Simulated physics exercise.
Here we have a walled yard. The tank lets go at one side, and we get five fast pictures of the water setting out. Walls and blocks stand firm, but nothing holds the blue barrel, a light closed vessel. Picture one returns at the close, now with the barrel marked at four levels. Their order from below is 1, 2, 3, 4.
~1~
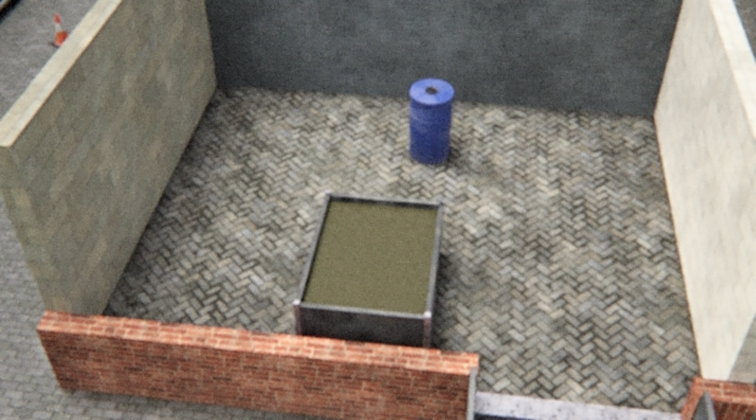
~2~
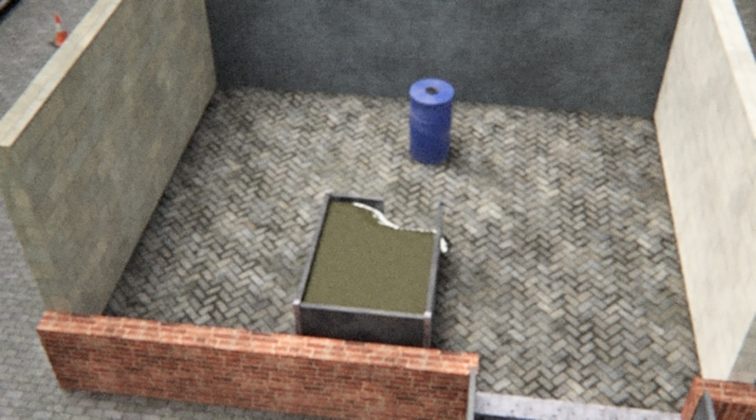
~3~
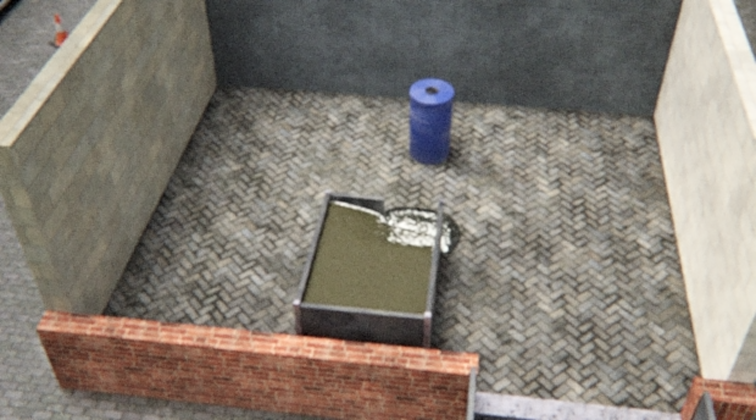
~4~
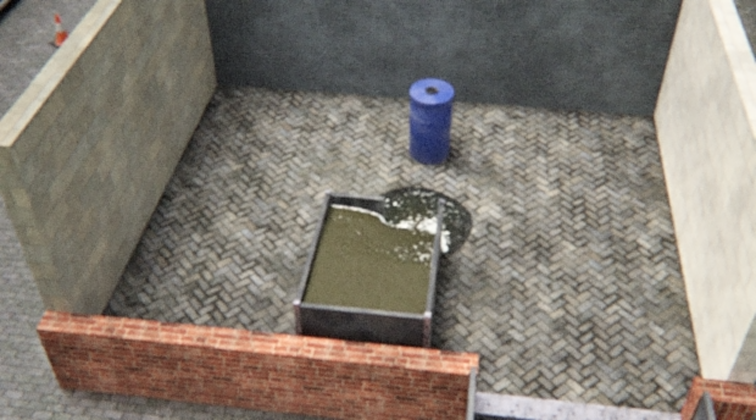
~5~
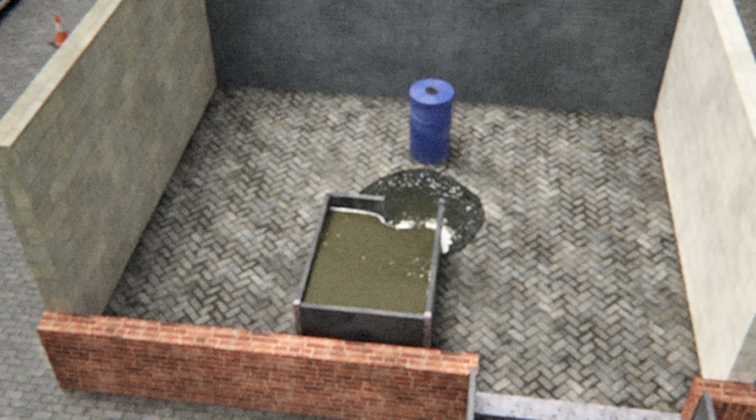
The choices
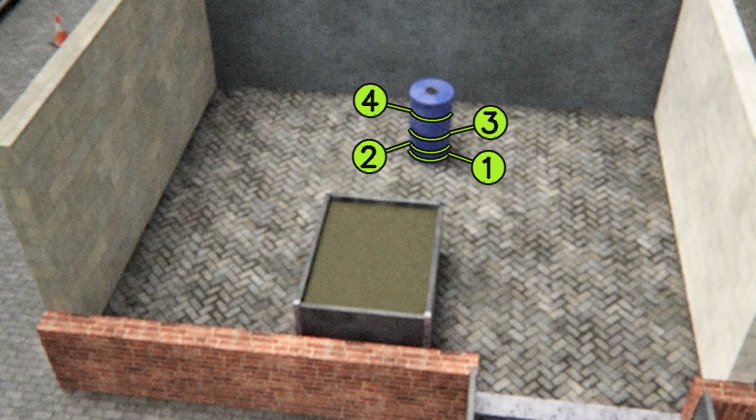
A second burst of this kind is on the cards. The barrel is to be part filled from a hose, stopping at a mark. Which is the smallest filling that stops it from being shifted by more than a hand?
That is line 3.
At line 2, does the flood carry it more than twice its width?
No.
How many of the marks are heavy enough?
Two of the four.
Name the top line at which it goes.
Line 2.
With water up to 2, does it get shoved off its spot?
Yes.
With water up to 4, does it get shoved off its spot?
No, that is safe.
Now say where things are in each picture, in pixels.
Lid of the blue barrel at (432, 91); tank full, its middle at (374, 256); open gate at (584, 369), in the first frame.
Water covers 1 % of the ground, mostly out of sight from here, in the second frame.
Water covers 2 % of the ground, mostly out of sight from here, in the third frame.
Water covers 4 % of the ground, mostly out of sight from here, in the fourth frame.
Lid of the blue barrel at (432, 91); 6 % of the ground under water, its edge towards the barrel at (419, 171), in the fifth frame.
In lime, 1 at (427, 160); 2 at (428, 152); 3 at (428, 139); 4 at (429, 120); from the bottom up 1, 2, 3, 4.
With 1, it is pushed about twice its own width away.
With 2, it is pushed about half its own width away.
With 3, it does not move.
With 4, it does not move.
